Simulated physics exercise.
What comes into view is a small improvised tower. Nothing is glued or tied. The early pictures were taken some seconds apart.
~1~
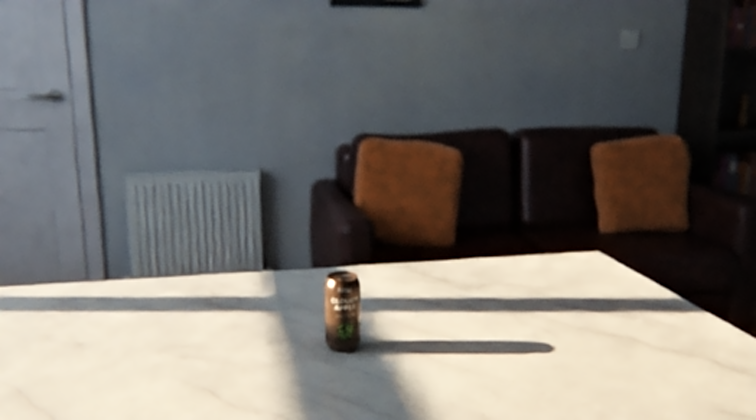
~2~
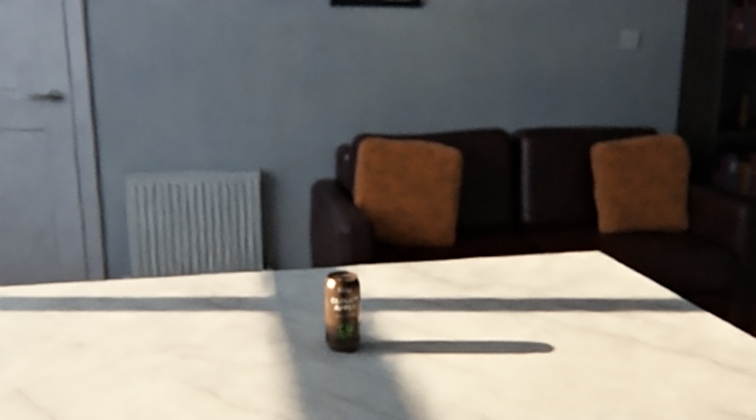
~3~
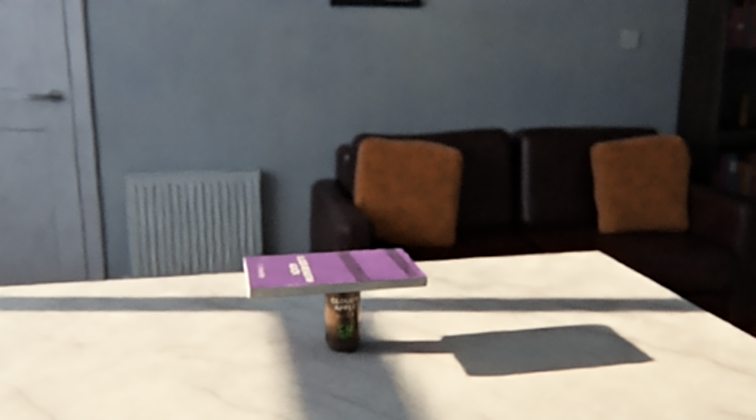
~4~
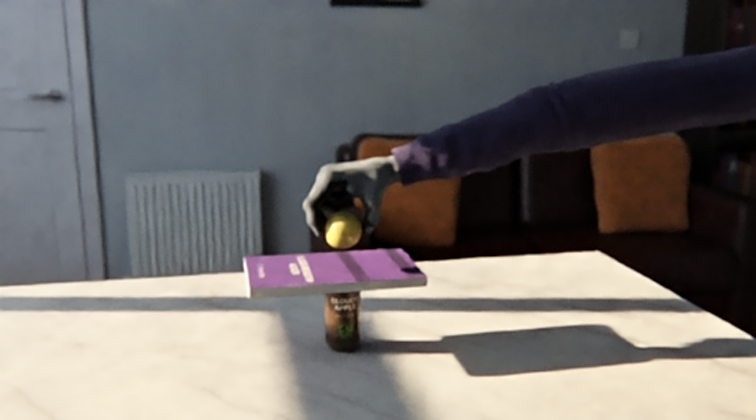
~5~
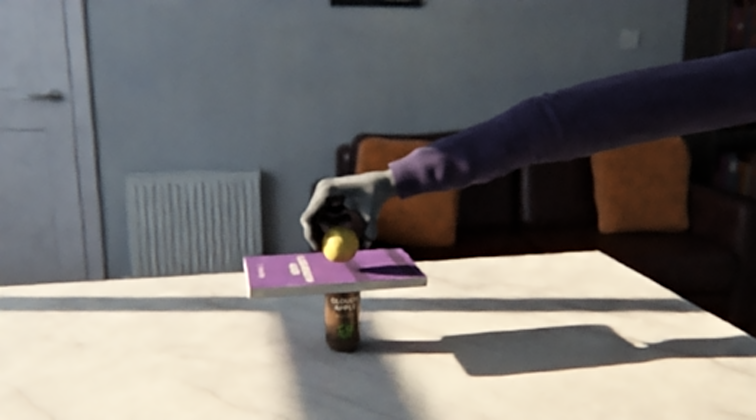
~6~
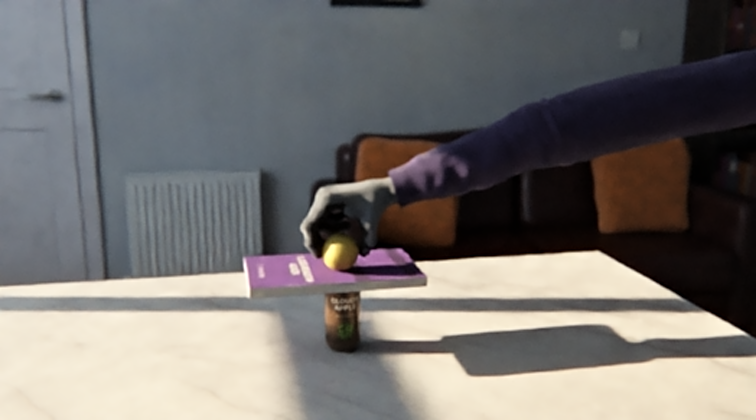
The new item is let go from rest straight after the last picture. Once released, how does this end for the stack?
Seems it proves sturdy enough.
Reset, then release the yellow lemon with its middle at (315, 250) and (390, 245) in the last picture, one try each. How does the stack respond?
First case: It remains standing; second case: It remains standing.
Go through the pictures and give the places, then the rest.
In the first picture, the last thing is not in view yet.
In the second picture, the last thing is not in view yet.
In the third picture, the last thing is not in view yet; purple book (332, 271).
In the fourth picture, still above its spot; yellow lemon (343, 230); purple book (332, 271).
In the fifth picture, still above its spot; yellow lemon (340, 245); purple book (332, 271).
In the sixth picture, in place under the hand; yellow lemon (340, 252); purple book (332, 271).
Then, 0.50 s after the last picture, nothing has stirred.
Then, 1.30 s after the last picture, yellow lemon resting near (340, 253).
At rest, all 3 in place. Seen from the same camera at the end, yellow lemon near (339, 253). The stack keeps its balance.
